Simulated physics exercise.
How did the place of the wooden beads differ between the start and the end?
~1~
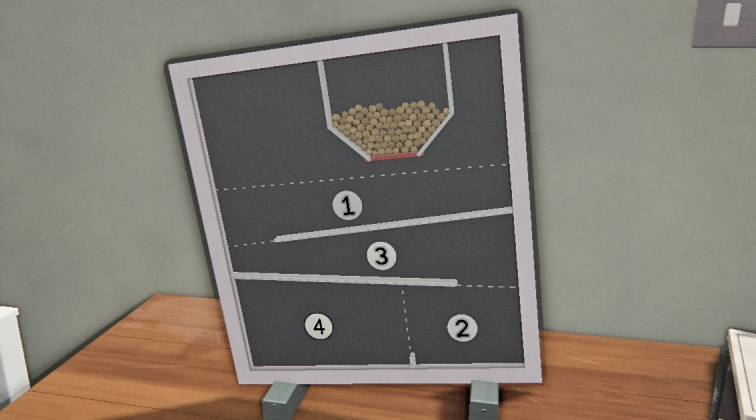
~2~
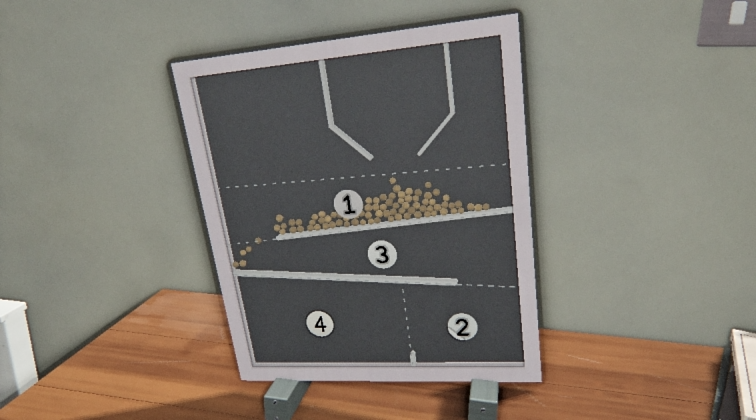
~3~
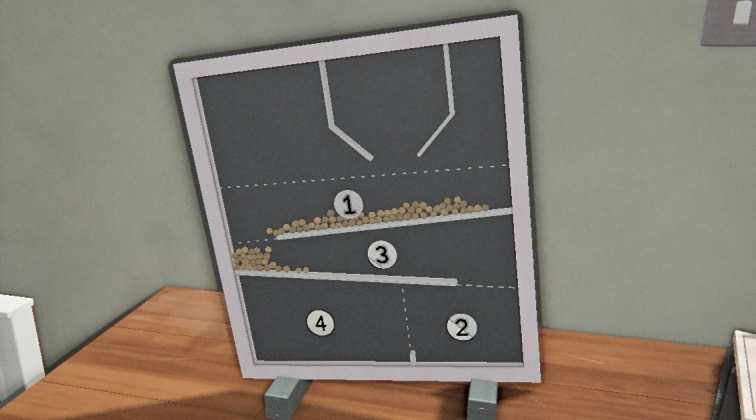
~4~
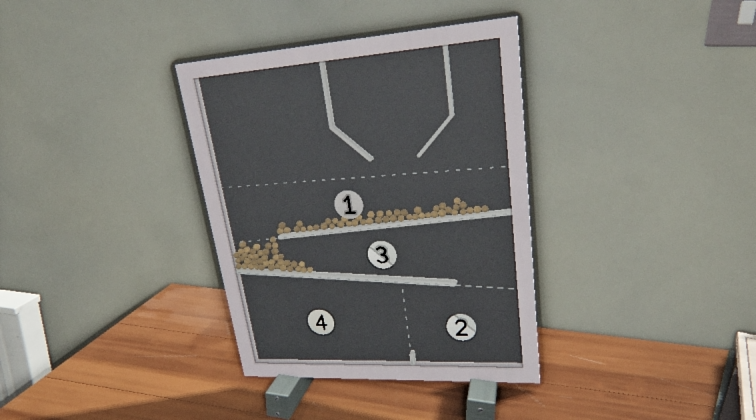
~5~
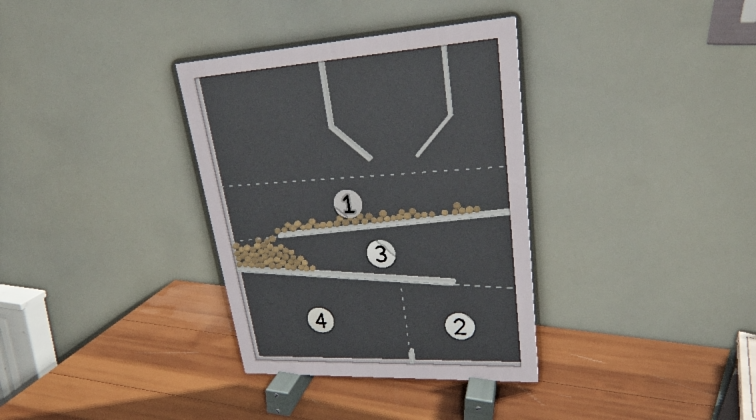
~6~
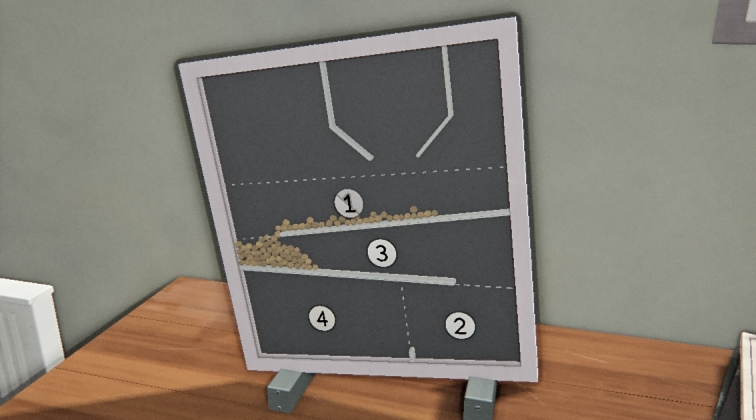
At the start the beads were all held together in the hopper near the top of the case. By the end they were lower and farther left, heaped at the left end of the lower ledge with some still strung along the upper one.
